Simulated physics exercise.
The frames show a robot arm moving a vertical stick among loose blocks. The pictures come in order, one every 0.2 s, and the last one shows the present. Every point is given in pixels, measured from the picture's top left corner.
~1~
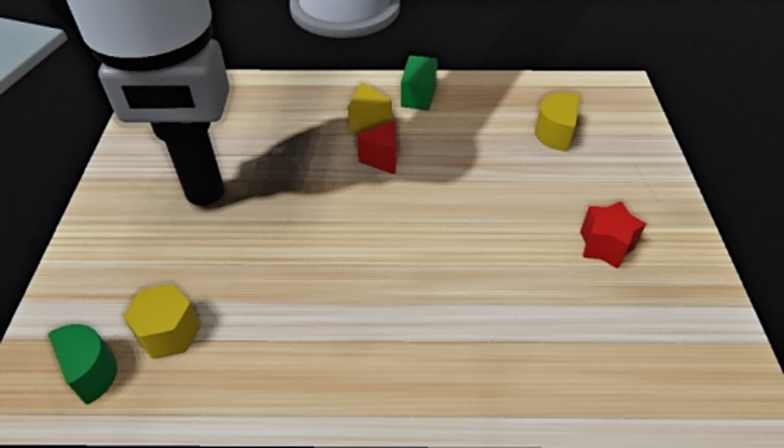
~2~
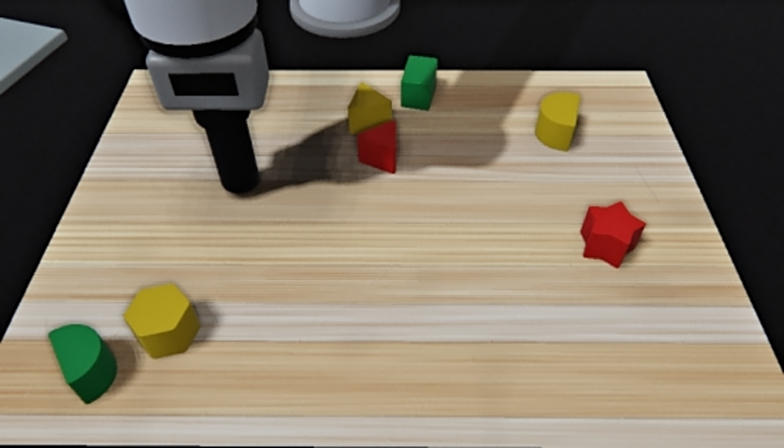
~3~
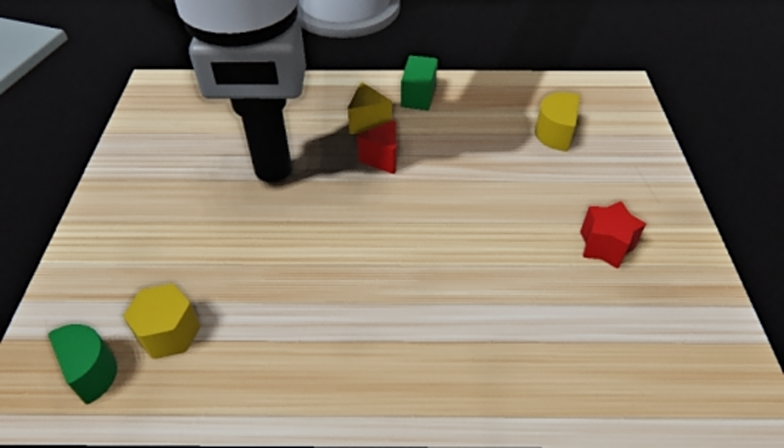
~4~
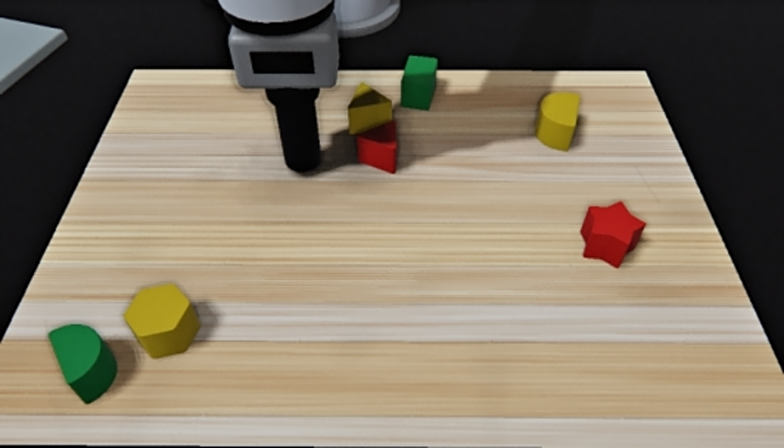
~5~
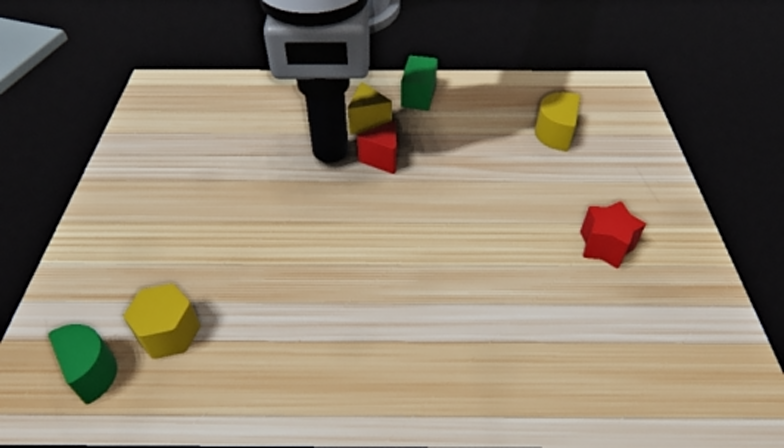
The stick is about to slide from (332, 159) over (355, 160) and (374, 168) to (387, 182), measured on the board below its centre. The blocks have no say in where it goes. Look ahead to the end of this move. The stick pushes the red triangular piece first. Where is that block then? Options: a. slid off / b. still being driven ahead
a (slid off)
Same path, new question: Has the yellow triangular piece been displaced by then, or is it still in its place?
That block stays.
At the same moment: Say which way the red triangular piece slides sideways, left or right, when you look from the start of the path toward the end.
It goes left.
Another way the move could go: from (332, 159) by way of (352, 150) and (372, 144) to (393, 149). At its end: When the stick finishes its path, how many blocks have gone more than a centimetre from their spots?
The answer will be one.
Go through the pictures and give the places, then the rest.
The first frame shows lower end of the stick (205, 192), tops of blocks, yellow triangular piece (367, 97), red triangular piece (382, 134).
The second frame shows stick (241, 180), blocks as before.
The third frame shows stick (273, 170), blocks as before.
The fourth frame shows stick (303, 160), blocks as before.
The fifth frame shows stick (331, 151), yellow triangular piece (367, 97), red triangular piece (382, 134).
On the path given first. Halfway along, stick (366, 156); red triangular piece (408, 134), turned 15° anticlockwise.
At the end, stick (387, 174); yellow triangular piece not moved; red triangular piece (418, 137), turned 60° anticlockwise.
